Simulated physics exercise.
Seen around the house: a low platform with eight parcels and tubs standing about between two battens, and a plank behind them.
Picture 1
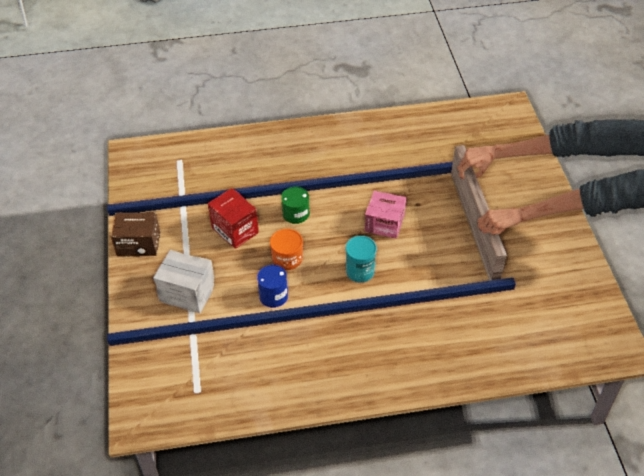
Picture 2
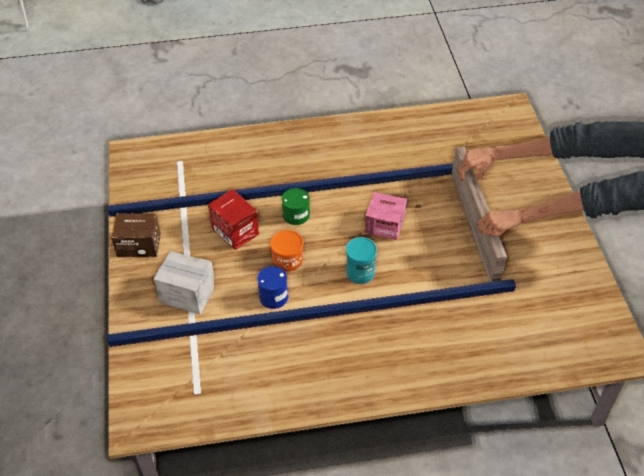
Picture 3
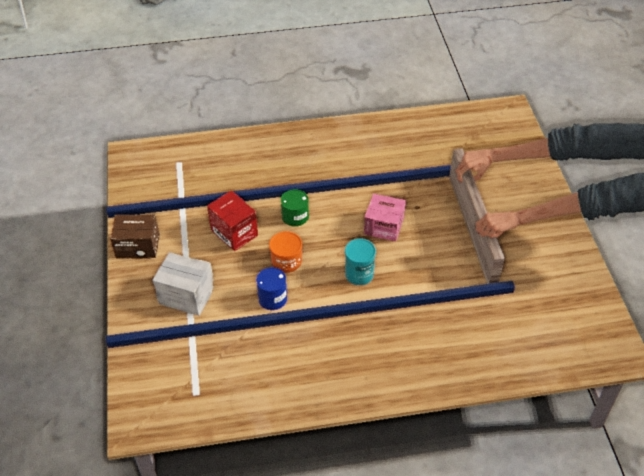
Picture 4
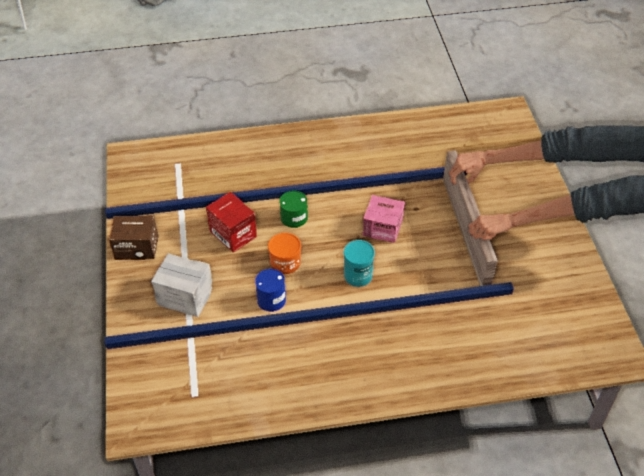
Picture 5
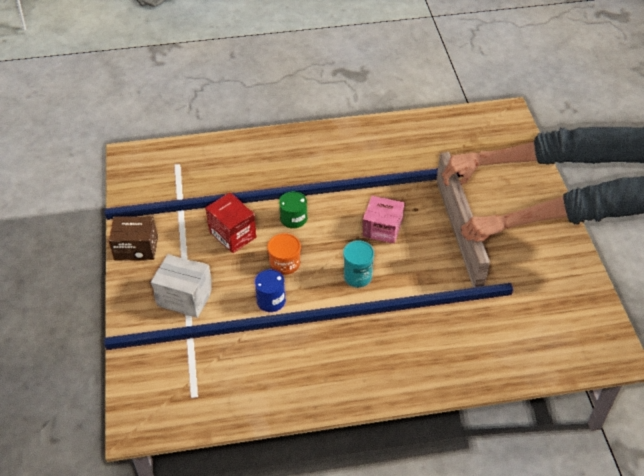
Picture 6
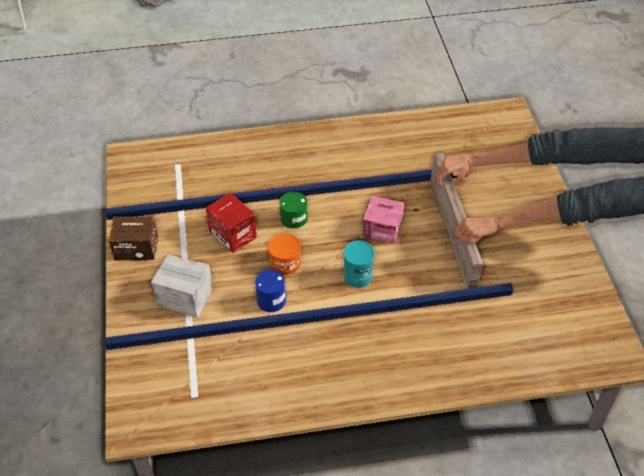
A plank held by two hands slides slightly leftward between two blue battens on a wooden table, drawing a little nearer the pink box and turquoise pail, while the boxes and tubs between the battens stay still.
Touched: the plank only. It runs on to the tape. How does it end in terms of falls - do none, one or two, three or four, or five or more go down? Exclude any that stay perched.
The tally of falls will come to a mere one or two.
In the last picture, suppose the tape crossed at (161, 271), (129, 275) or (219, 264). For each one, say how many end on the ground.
It would be 1, then 4, then 0.
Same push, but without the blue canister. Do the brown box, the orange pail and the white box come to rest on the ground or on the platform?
The brown box? It drops away. The orange pail? It hangs in there. The white box? It hangs in there.
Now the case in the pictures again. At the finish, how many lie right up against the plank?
4 touch it.
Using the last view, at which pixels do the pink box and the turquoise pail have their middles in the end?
The one named first is at (166, 247), the next at (170, 286).
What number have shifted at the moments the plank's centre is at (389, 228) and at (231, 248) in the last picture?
Tally at point one: 1; at point two: 7.
Early on, none off yet; brown box at rest near (134, 238); white box at rest near (183, 286); red box at rest near (232, 223).
A while later, none off yet; brown box at rest near (134, 238); white box at rest near (183, 286); red box travelled a little near (217, 223).
Finally, the number that fall off is one or two; lost, brown box.
